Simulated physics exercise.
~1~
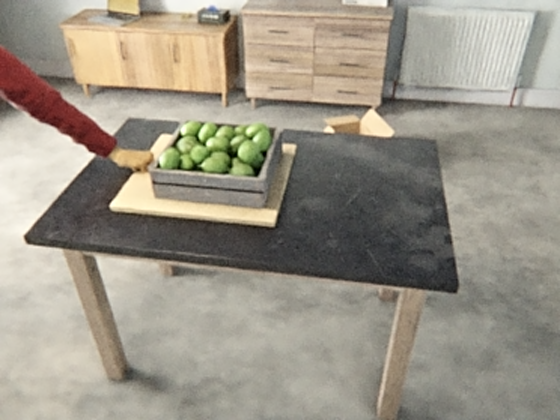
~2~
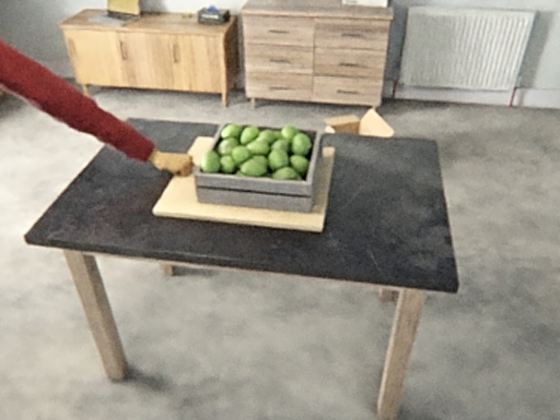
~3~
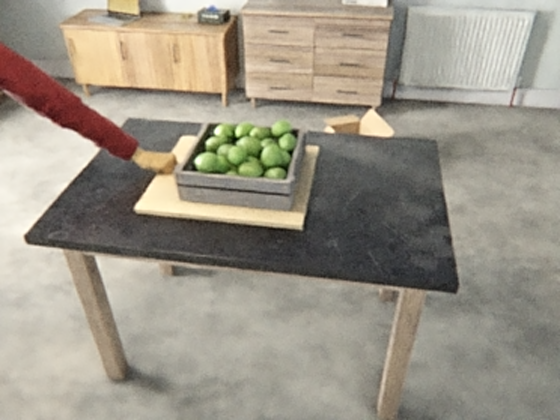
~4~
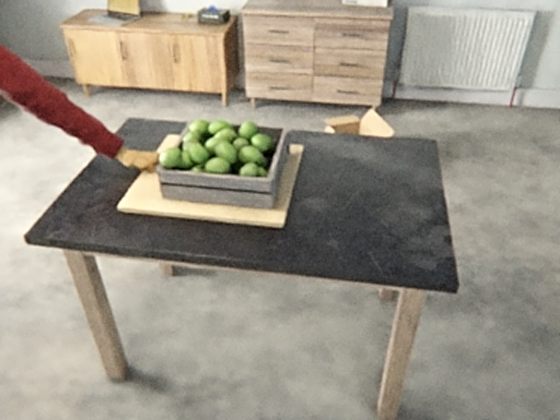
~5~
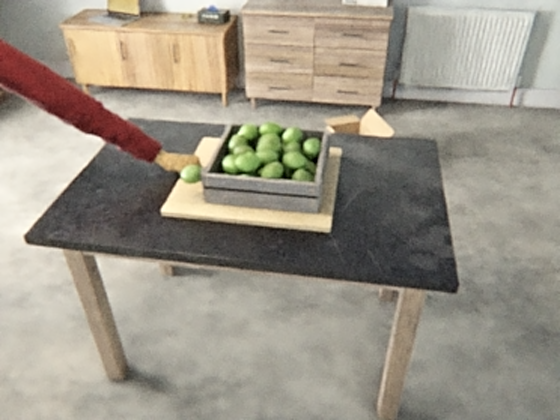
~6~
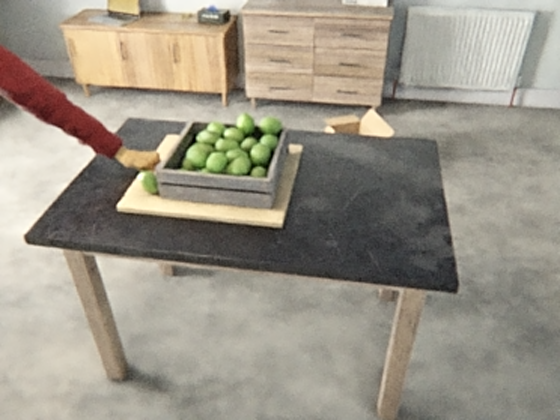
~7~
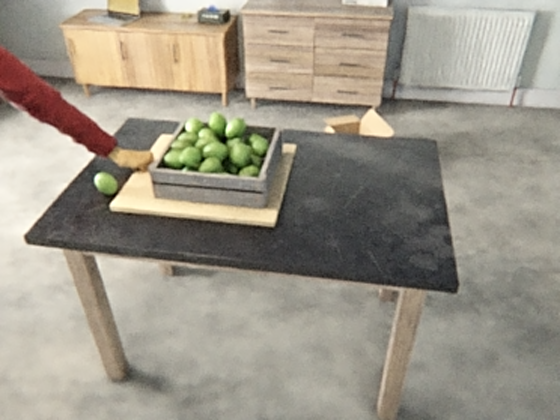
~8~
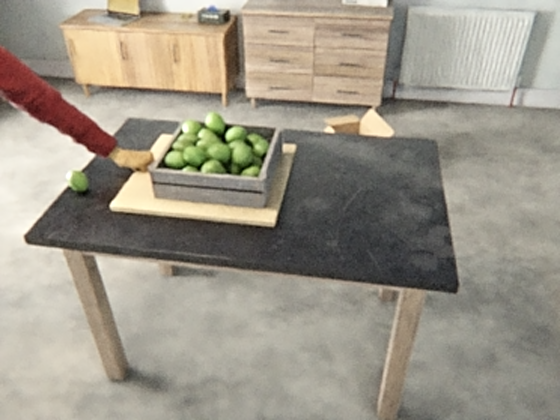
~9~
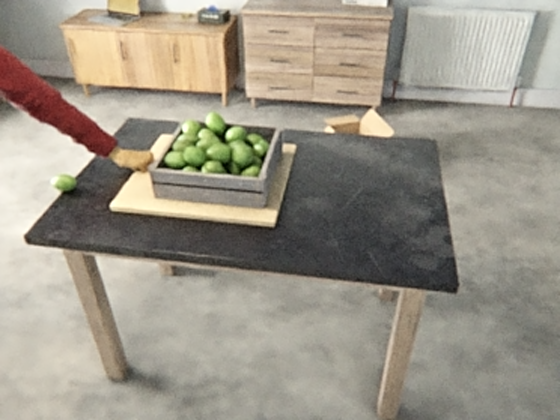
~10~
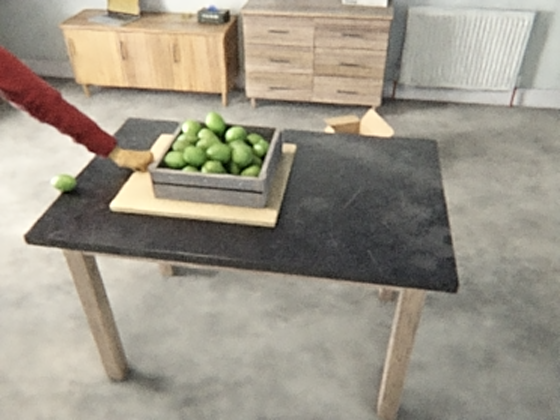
Red-sleeved arm sliding a board and grey tub of limes right and left, one lime spilling and rolling to the table's left edge.
